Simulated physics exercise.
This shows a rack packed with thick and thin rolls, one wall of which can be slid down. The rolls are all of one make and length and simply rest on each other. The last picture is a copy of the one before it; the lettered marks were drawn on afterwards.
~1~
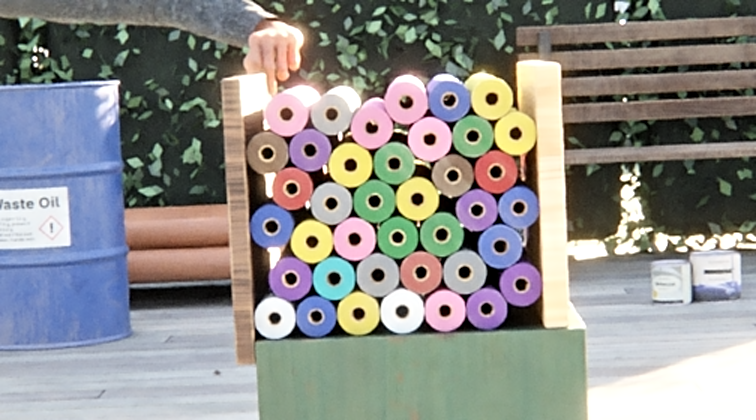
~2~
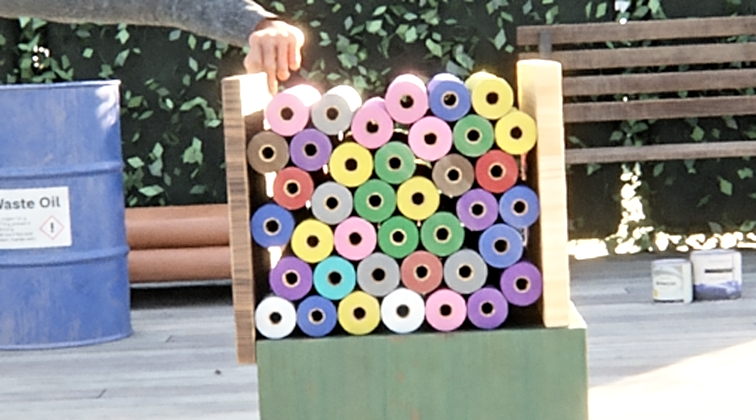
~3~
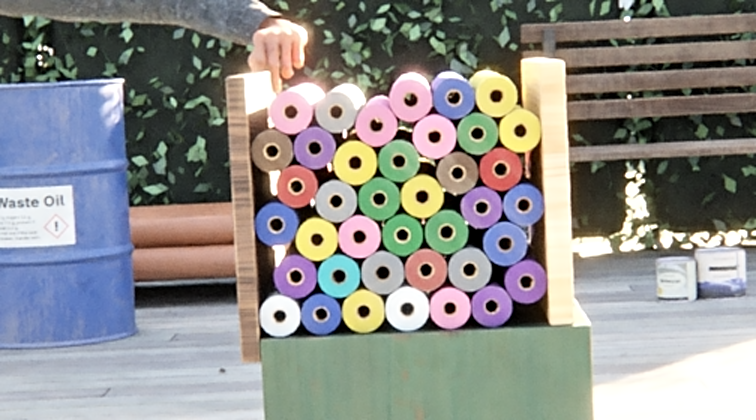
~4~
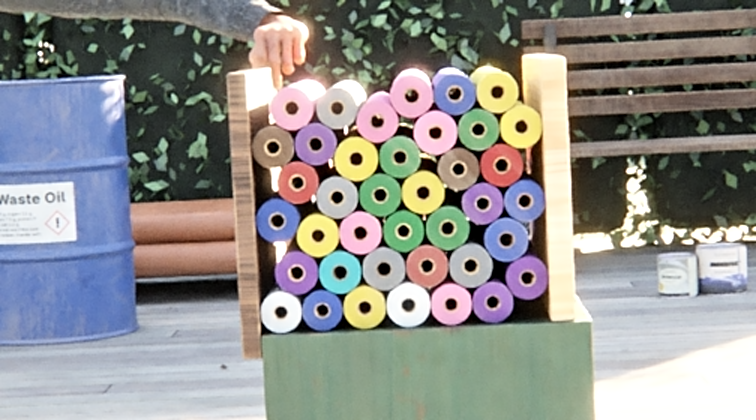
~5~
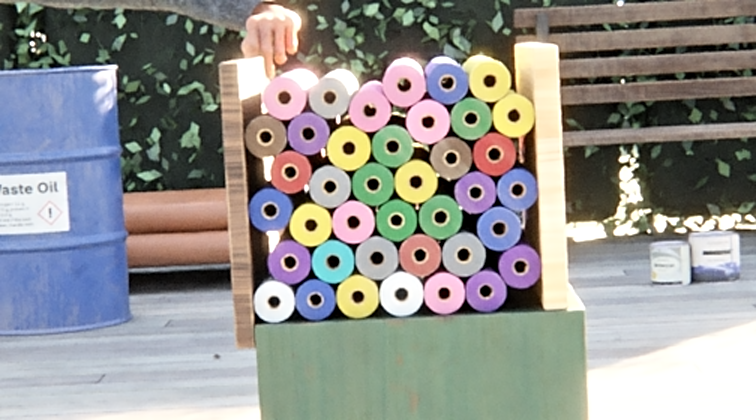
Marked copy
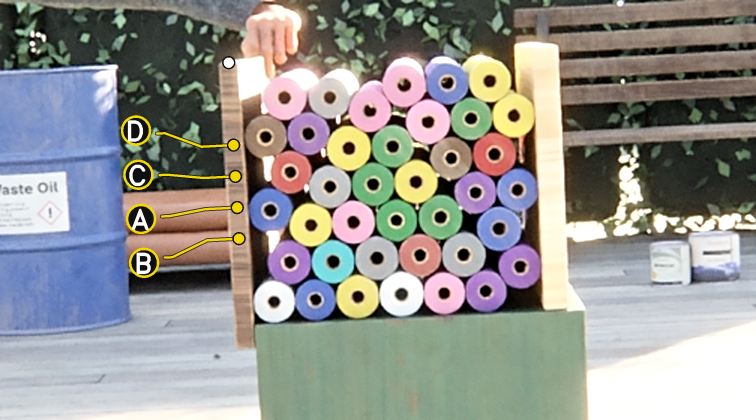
Colourful rolls resting stacked between wooden boards on a green box, a hand staying at the left board, the view shifting slightly.
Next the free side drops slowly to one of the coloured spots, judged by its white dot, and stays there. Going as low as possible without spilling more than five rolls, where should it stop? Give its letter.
Slide it to B.
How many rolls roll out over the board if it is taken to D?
It comes to none.
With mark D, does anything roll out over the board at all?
At D: No.
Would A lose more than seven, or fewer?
Fewer than seven.
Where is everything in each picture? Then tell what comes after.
The first frame shows side board (255, 206); a white roll (275, 318); a purple roll (487, 309).
The second frame shows a purple roll (487, 308); a red roll (422, 272).
The third frame shows a green roll (403, 235); a blue roll (277, 225).
The fourth frame shows a red roll (502, 165); a yellow roll (521, 127).
The fifth frame shows a pink roll (284, 98); side board (253, 190); a white roll (274, 302).
On the marked copy, A at (237, 208); B at (239, 239); C at (235, 177); D at (233, 145); the white dot at (228, 63).
Taking B. A third of the way, top of the board (244, 140).
Two thirds of the way, top of the board (249, 229).
When it is over, top of the board (250, 237), two out over the board.
As for the rest, A two out over the board; C none out over the board; D none out over the board.
